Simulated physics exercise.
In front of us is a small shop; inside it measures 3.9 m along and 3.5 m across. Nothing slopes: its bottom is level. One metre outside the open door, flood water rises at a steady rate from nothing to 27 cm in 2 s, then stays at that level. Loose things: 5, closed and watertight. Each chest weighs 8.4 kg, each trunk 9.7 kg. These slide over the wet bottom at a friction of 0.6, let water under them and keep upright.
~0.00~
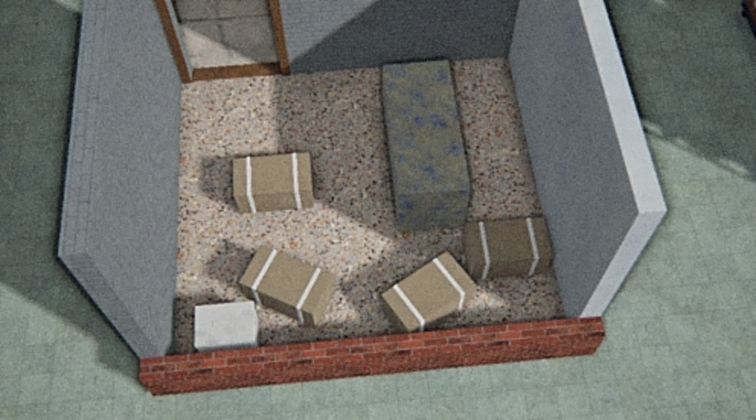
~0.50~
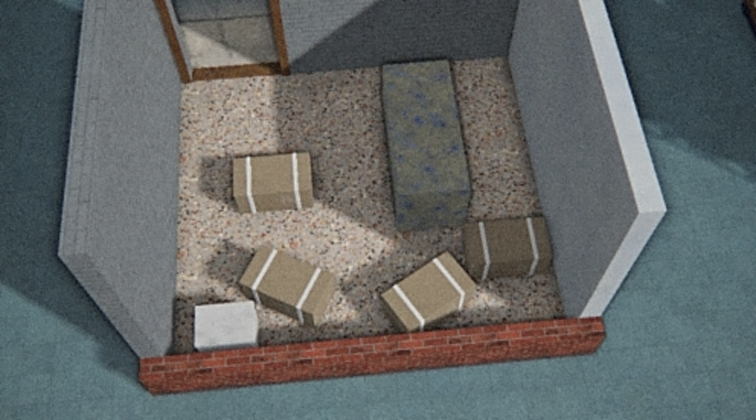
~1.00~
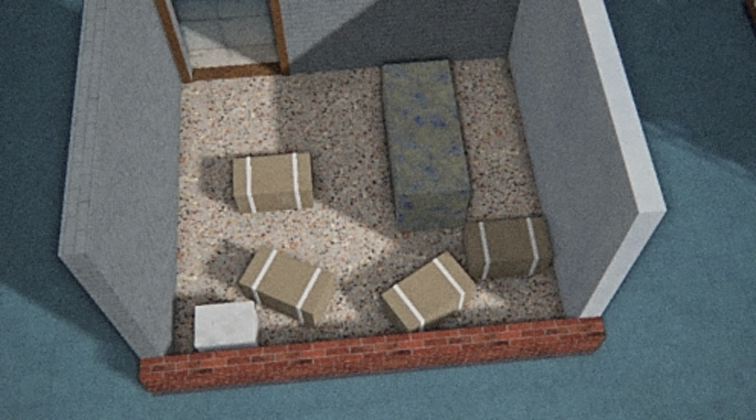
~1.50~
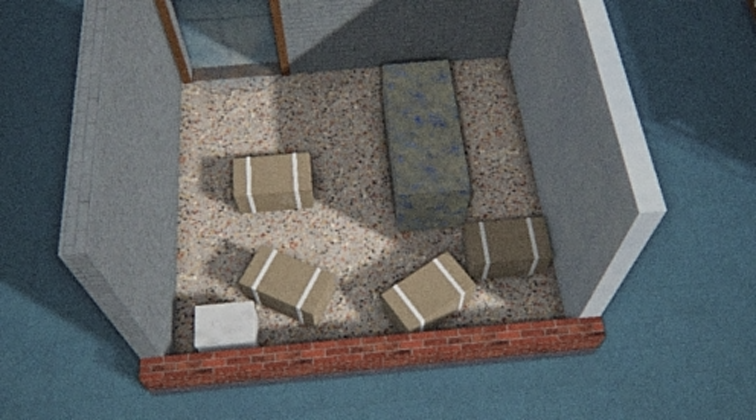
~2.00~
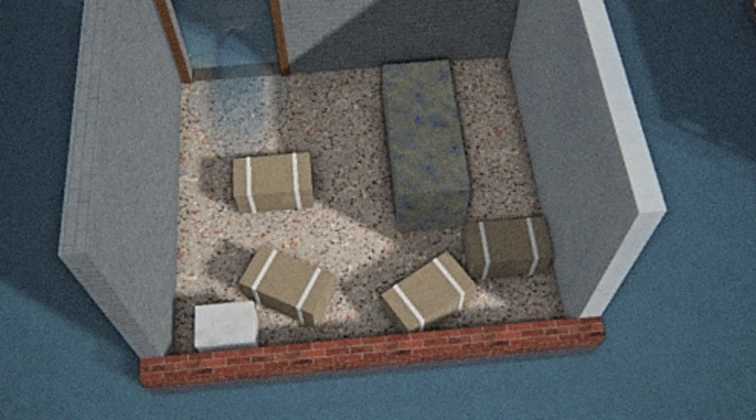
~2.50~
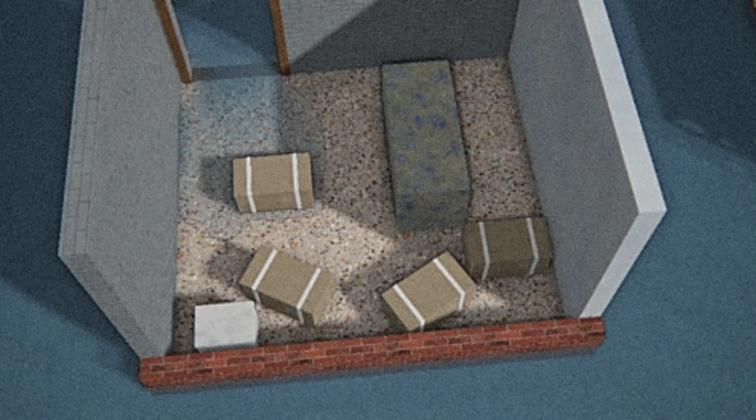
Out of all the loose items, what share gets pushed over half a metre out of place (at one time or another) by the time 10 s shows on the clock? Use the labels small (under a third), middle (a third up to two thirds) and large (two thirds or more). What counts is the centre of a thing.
Large.
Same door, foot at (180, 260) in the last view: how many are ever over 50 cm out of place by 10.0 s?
That would give 4.
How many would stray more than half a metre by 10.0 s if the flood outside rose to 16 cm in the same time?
Count: 5.
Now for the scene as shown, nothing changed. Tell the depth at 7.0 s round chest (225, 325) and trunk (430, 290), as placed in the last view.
Some 13 cm at the first, some 14 cm at the second.
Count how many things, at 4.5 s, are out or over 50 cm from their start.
1.
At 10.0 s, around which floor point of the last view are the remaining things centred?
It works out to somewhere near (438, 240) on the floor.
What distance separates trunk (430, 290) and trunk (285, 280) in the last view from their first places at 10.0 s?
First 100 cm, then 140 cm.
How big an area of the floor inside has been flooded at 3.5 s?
The covered patch comes to about 7.0 m2.
After 3.5 s 1 of 5 are over 50 cm from their spots; 1 afloat.
After 4.5 s 1 of 5 are over 50 cm from their spots; 3 afloat.
After 7.0 s 5 of 5 are over 50 cm from their spots; 4 afloat.
After 10.0 s 5 of 5 are over 50 cm from their spots, and 5 have been at some point; 5 afloat.
